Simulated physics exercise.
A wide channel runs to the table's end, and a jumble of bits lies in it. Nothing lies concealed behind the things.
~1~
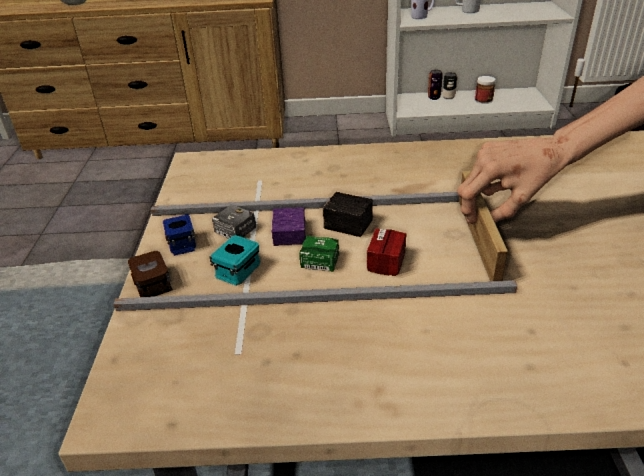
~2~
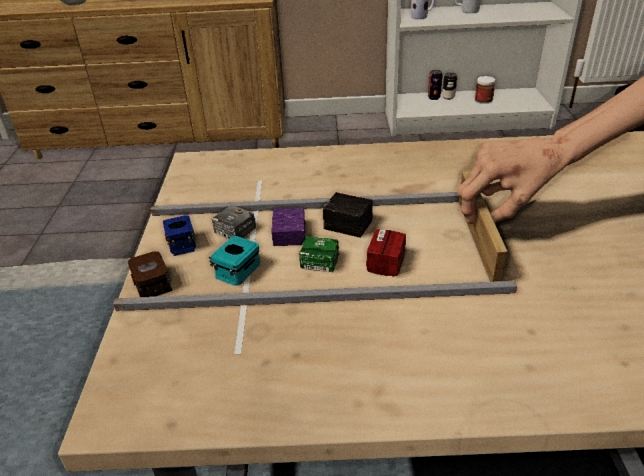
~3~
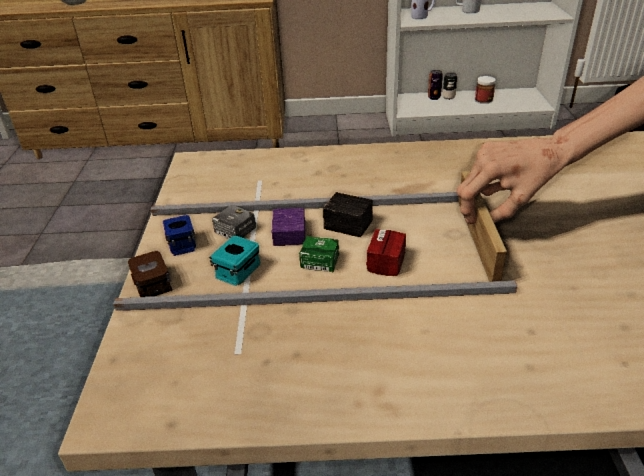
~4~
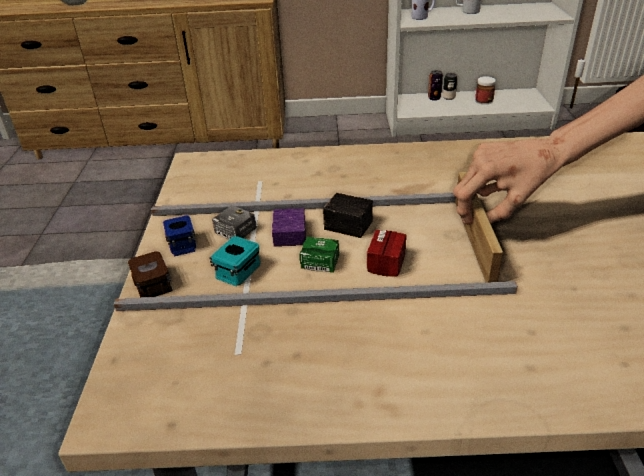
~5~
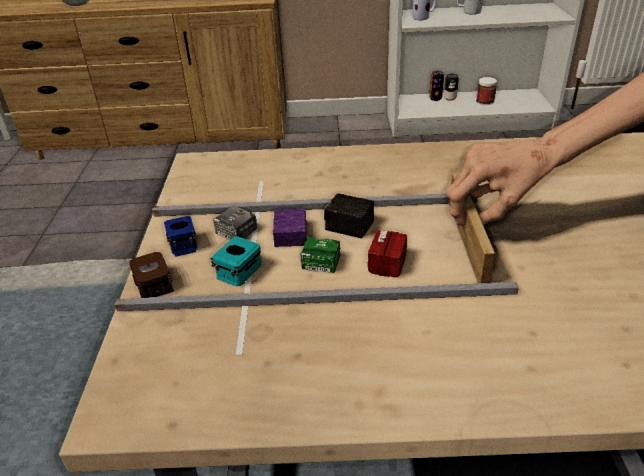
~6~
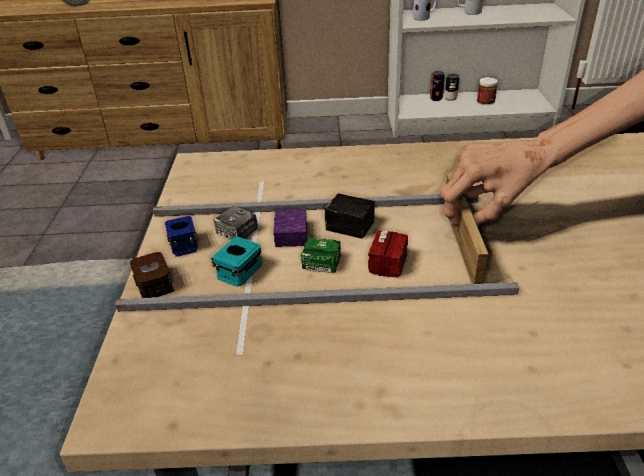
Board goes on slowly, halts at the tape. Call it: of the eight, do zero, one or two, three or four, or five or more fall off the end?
Zero fall off.
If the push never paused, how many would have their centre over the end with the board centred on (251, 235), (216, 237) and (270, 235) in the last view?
Counts by place: 0 / 3 / 0.
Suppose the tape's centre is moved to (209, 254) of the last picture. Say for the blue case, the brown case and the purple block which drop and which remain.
So the blue case slips off, the brown case slips off and the purple block keeps its place.
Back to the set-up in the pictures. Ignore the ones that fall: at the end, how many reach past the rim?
Overhang count: 1.
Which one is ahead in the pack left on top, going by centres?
The brown case is foremost.
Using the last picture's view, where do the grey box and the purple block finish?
The grey box at (169, 222), the purple block at (197, 233).
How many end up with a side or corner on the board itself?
At rest, 2 are in contact.
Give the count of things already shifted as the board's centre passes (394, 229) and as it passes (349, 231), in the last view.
First 1 and then 4.
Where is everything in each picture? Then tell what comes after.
Brown case (150, 275); blue case (180, 235); grey box (234, 223); board (481, 224); tape (251, 251), in the first frame.
Blue case (180, 235); purple block (289, 227), in the second frame.
Grey box (234, 223); green box (320, 254), in the third frame.
Brown case (150, 276); turquoise case (237, 261), in the fourth frame.
Blue case (181, 236); black block (349, 215), in the fifth frame.
Brown case (152, 276); blue case (182, 236); grey box (236, 224); board (464, 226); tape (253, 252), in the sixth frame.
Soon after, none off yet; brown case at rest near (152, 276); blue case at rest near (182, 236); grey box at rest near (236, 224).
After that, none off yet; brown case at rest near (152, 276); blue case displaced a little near (167, 239); grey box displaced about its own width near (189, 226).
In the end, the number that fall off is zero.
